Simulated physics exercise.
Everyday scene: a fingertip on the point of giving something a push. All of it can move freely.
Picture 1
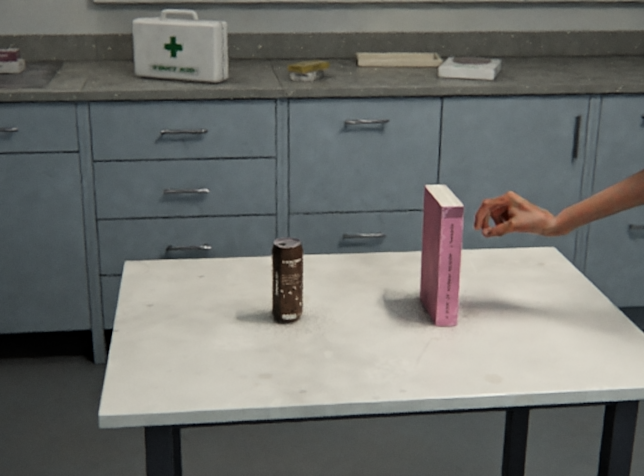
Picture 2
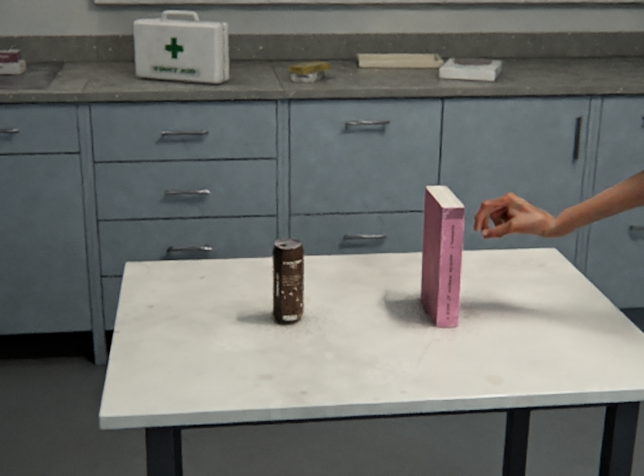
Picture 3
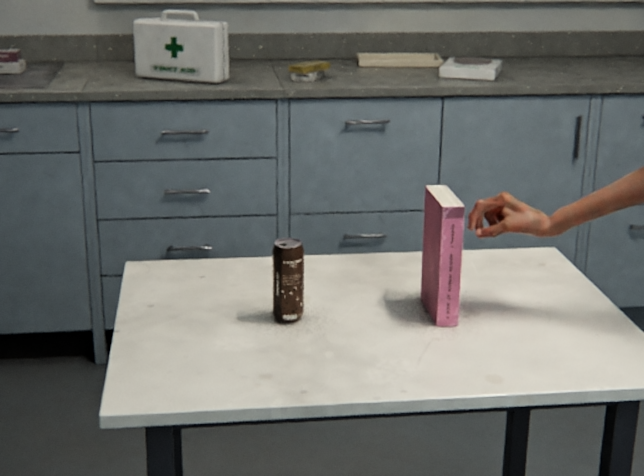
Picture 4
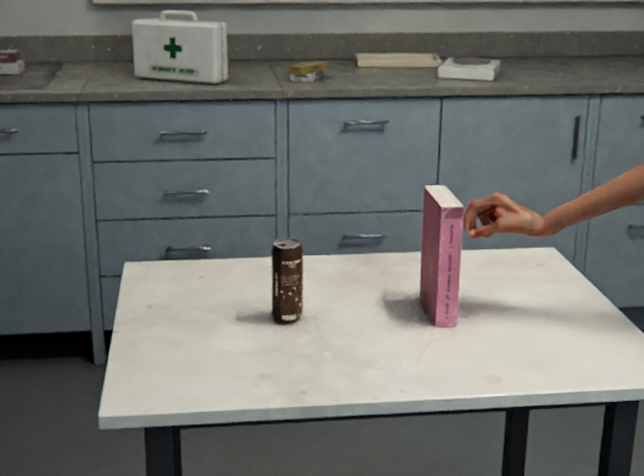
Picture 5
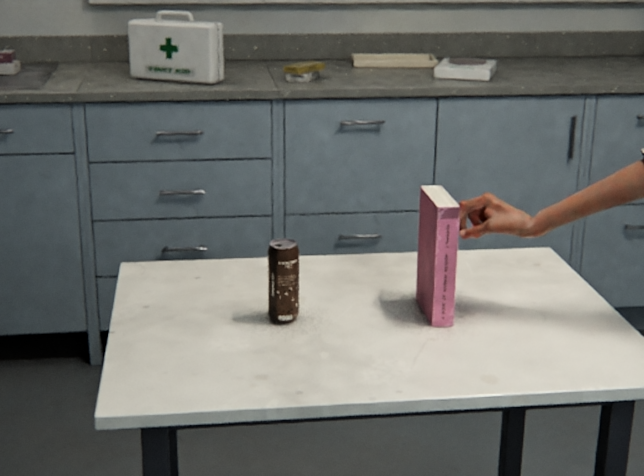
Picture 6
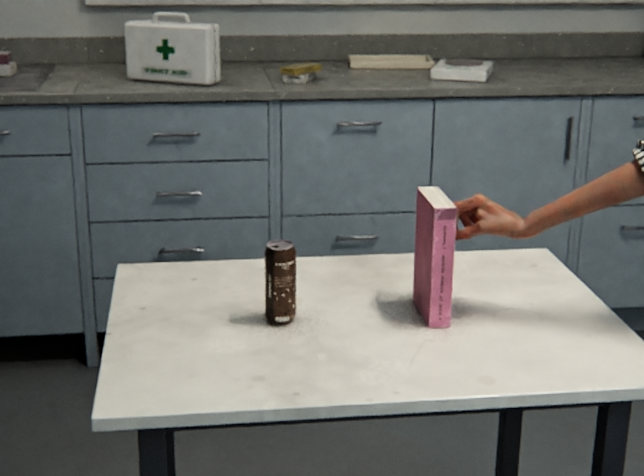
At the start, a pink book stands upright on a white table to the right of a dark brown can, with a hand just off its right side. The hand eases left until its fingers reach the book's upper edge, while the view drifts slightly and the book and can stay upright.
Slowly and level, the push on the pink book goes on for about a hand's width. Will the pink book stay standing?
It will lose its balance.
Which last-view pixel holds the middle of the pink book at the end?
Near (352, 307).
Then, 0.70 s on from there, pink book turned 41° from how it was put near (391, 265).
Then, 0.90 s on from there, pink book on its side near (354, 297).
Then, 1.30 s on from there, pink book on its side near (352, 307).
In the end, toppled on the table, pink book. At the end, from the last picture's camera, pink book near (352, 307).
